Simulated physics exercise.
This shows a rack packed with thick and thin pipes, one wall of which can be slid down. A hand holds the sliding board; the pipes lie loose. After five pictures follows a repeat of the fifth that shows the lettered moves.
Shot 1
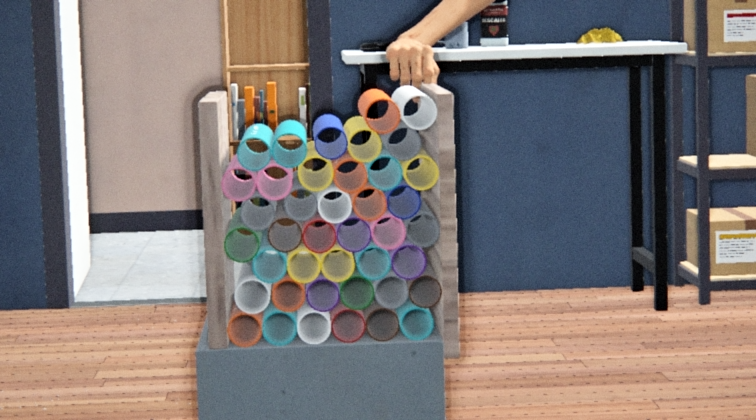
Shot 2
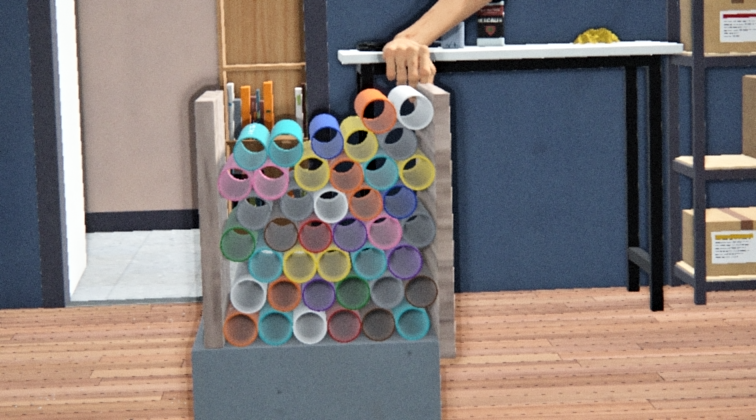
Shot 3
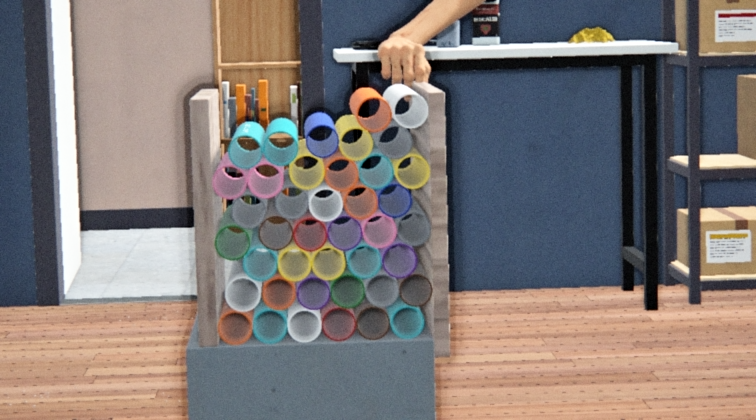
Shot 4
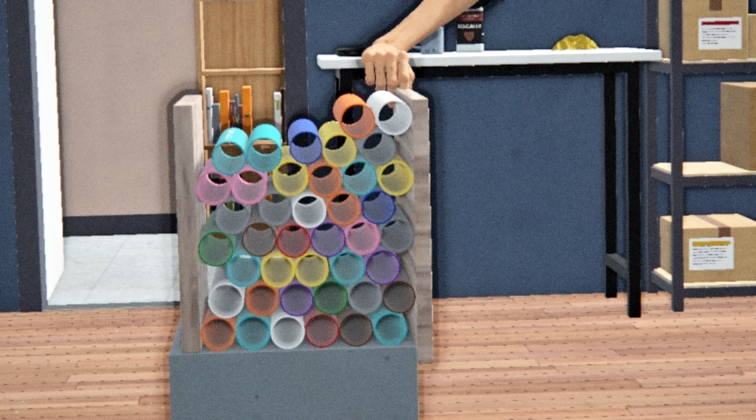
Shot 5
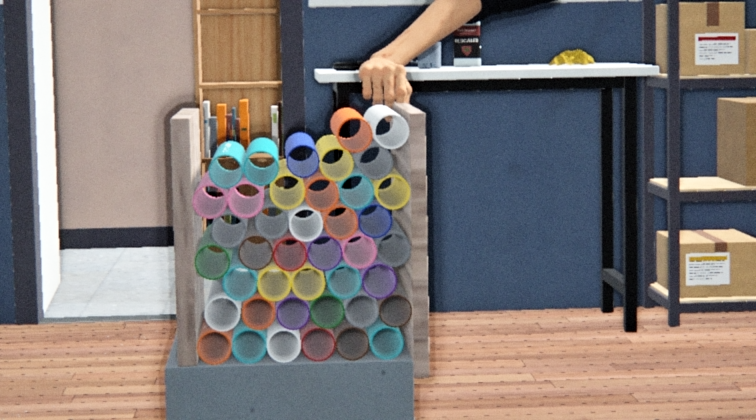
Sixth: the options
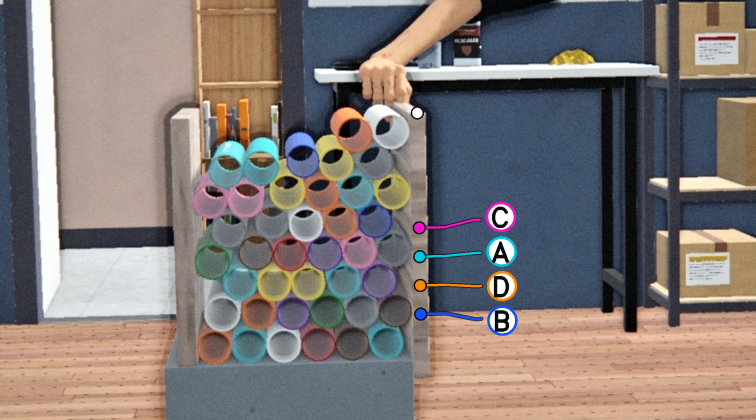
In a room with a wooden floor and shelves, a hand grips the top of a board beside a rack of stacked colourful pipes, staying in place while the view shifts slightly and the pipes show no clear movement.
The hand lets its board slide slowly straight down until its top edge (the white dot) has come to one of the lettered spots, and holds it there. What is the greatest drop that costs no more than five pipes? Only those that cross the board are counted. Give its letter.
It can be let down to A.
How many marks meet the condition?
Two of the four.
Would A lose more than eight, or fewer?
At A, fewer than eight.
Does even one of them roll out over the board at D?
Yes.
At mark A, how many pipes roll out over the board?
With A, four.
On the marked copy, A at (420, 256); B at (421, 314); C at (419, 228); D at (420, 286); the white dot at (417, 113).
Following A. Soon after the start, top of the board (410, 176).
Later, top of the board (411, 247).
In the end, top of the board (412, 256), four out over the board.
As for the rest, B more than five out over the board; C four out over the board; D more than five out over the board.
